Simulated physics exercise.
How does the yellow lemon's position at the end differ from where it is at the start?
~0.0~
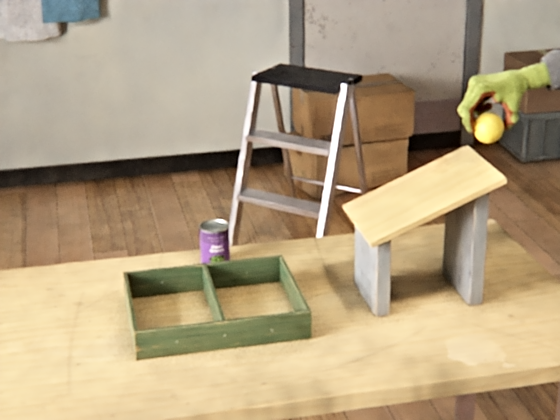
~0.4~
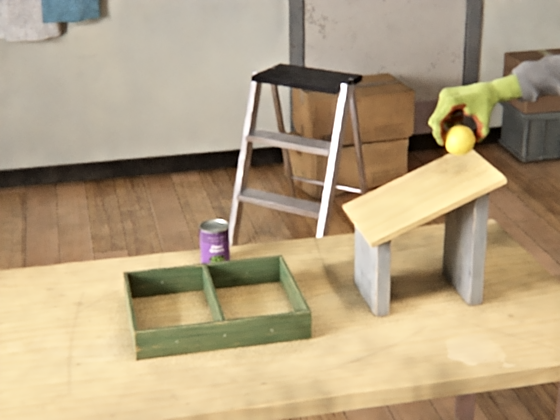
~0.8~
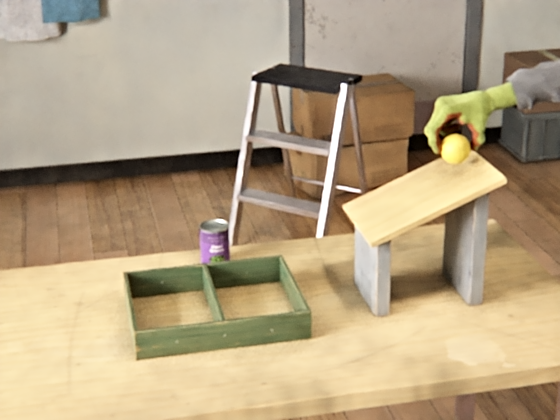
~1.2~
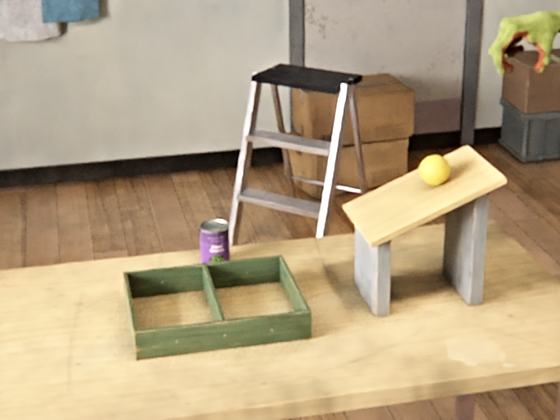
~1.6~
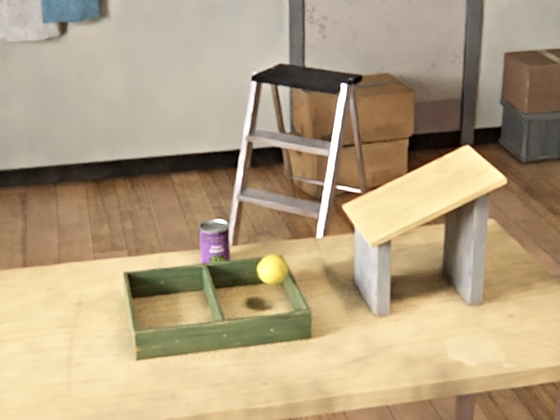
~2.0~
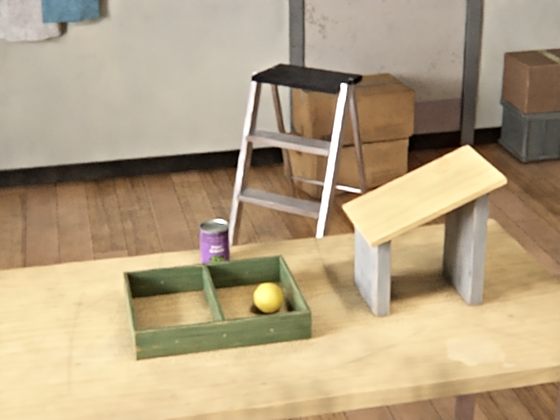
At the start the lemon is held by the gloved hand above the upper end of the slanted board. At the end it rests lower and to the left, inside the bay of the green tray closest to the board.
